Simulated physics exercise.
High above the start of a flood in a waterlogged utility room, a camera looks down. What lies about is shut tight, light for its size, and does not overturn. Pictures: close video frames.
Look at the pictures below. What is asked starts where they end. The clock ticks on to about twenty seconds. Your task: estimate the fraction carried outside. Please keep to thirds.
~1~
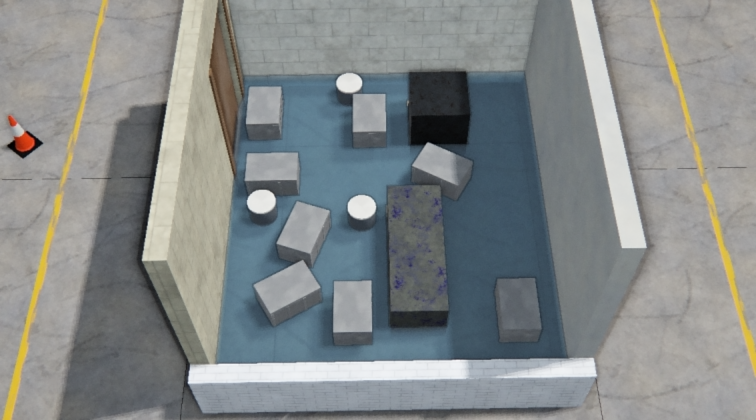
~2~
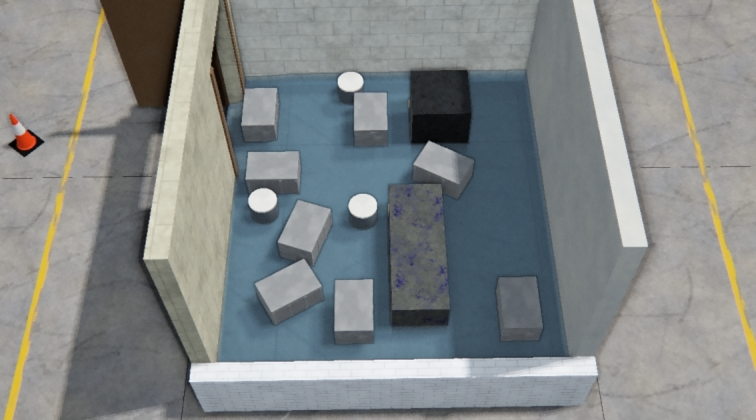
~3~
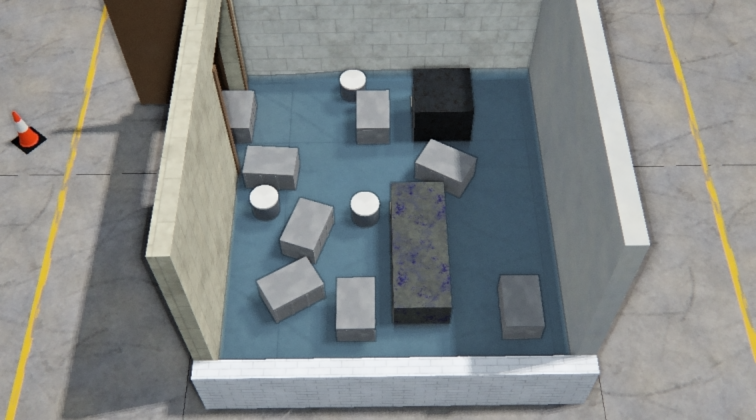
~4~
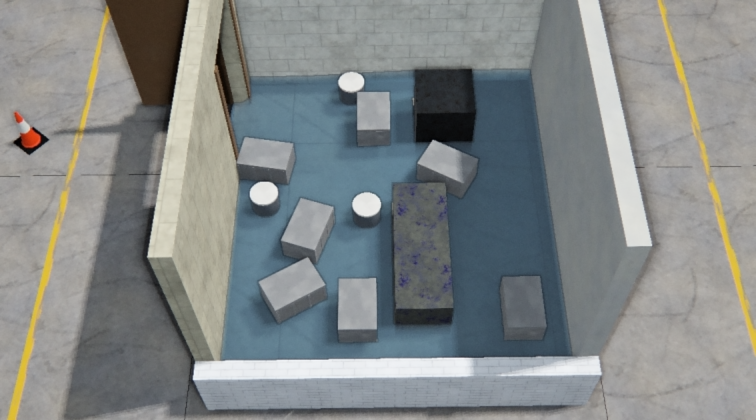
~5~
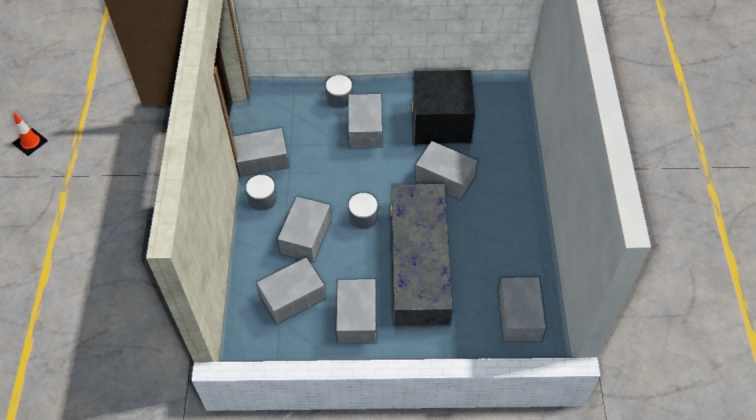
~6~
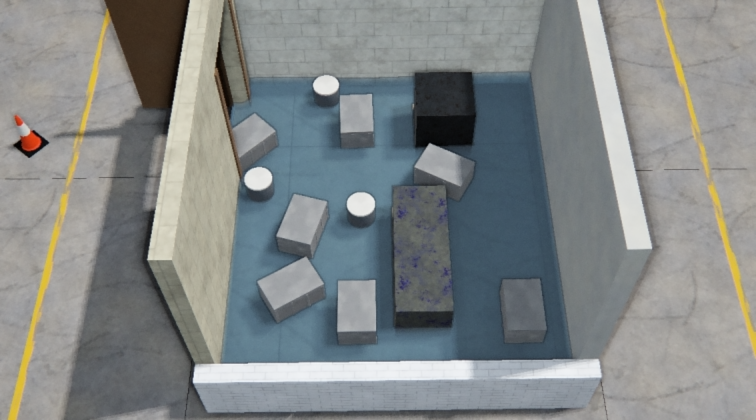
My guess is that the bulk, two thirds or beyond, is carried off.
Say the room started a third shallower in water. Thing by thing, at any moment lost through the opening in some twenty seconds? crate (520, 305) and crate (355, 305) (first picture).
Held back, held back.
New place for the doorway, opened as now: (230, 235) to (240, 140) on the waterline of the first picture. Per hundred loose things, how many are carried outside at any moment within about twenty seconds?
Roughly 80 in a hundred.
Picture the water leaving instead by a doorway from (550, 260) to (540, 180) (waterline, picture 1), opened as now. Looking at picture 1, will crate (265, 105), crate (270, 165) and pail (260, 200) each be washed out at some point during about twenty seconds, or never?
First trapped, second trapped, third trapped.
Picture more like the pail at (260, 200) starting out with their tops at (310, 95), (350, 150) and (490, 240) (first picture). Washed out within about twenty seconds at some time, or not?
Okay, one at a time: Gets out, next gets out, last does not get out.
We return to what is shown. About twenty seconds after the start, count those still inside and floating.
I get 2.
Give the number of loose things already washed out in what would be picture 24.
Total: 7.
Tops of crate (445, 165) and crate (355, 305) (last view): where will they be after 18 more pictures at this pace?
First near (278, 113), second near (353, 249).
A moment on, 3 of 11 are out; 8 afloat.
Next, 7 of 11 are out; 4 afloat.
Later, 9 of 11 are out; 2 afloat.
In the end, 9 of 11 are out; 2 afloat.
